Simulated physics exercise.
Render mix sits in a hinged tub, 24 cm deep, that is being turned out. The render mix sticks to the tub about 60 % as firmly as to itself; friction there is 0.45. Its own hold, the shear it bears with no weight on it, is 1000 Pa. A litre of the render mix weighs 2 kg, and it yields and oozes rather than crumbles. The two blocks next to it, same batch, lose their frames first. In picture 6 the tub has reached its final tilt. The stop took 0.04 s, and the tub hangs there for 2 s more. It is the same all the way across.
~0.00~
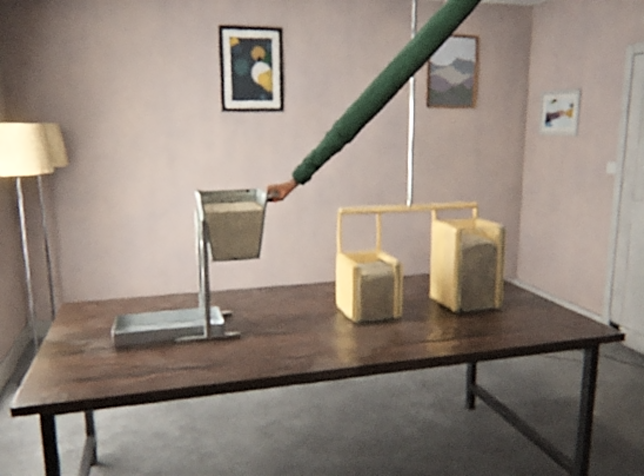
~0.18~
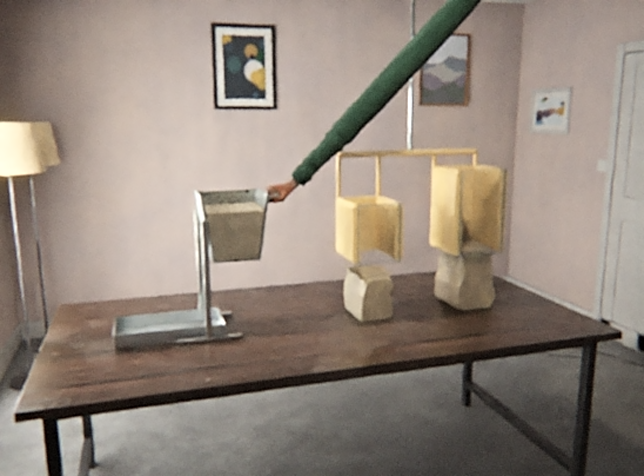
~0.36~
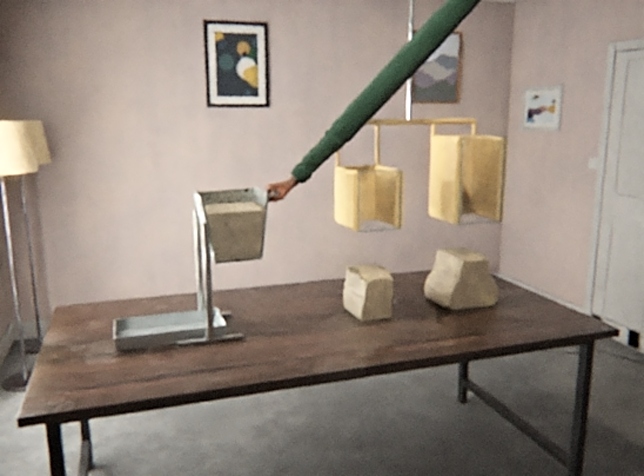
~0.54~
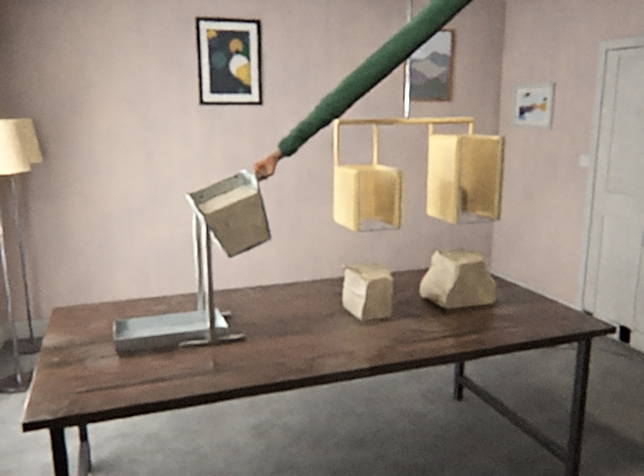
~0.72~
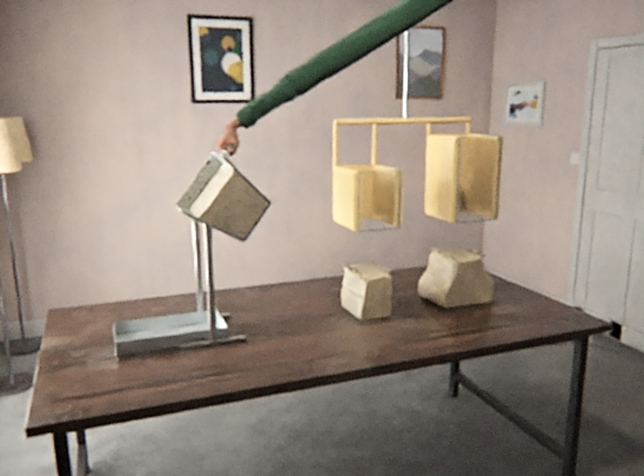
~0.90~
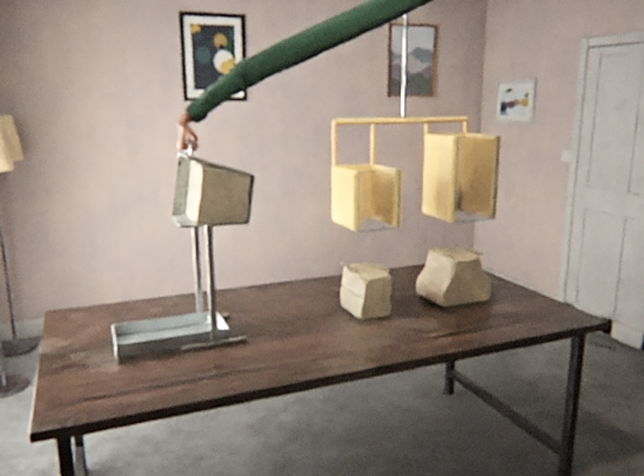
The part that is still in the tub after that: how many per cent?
The part that is still in the tub after that is near 100 %.
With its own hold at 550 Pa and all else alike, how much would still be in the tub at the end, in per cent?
It would be near 75 %.
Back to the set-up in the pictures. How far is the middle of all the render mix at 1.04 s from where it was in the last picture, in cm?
Roughly 2 cm.
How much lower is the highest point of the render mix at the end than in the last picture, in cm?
Roughly 2 cm.
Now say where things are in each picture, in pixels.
Handle-side rim at (266, 195), tilt 0 degrees; top of the render mix at (244, 210); blocks stand 19 cm, 30 cm (left to right), in the first picture.
Handle-side rim at (267, 195), tilt 0 degrees; top of the render mix at (244, 211); blocks stand 19 cm, 28 cm (left to right), in the second picture.
Handle-side rim at (267, 194), tilt 1 degrees; top of the render mix at (261, 210); blocks stand 19 cm, 23 cm (left to right), in the third picture.
Handle-side rim at (255, 176), tilt 20 degrees; top of the render mix at (255, 193); blocks stand 19 cm, 22 cm (left to right), in the fourth picture.
Handle-side rim at (223, 158), tilt 52 degrees; top of the render mix at (233, 172); blocks stand 19 cm, 22 cm (left to right), in the fifth picture.
Handle-side rim at (188, 159), tilt 80 degrees; top of the render mix at (205, 167); blocks stand 19 cm, 22 cm (left to right), in the sixth picture.
After 1.04 s, the tub is at 80 degrees and holds 100 %.
After 1.21 s, the tub is at 80 degrees and holds 100 %.
After 1.38 s, the tub is at 80 degrees and holds 100 %.
After 1.55 s, the tub is at 80 degrees and holds 100 %.
After 2.90 s, at the end, the tub is at 80 degrees and holds 100 %.
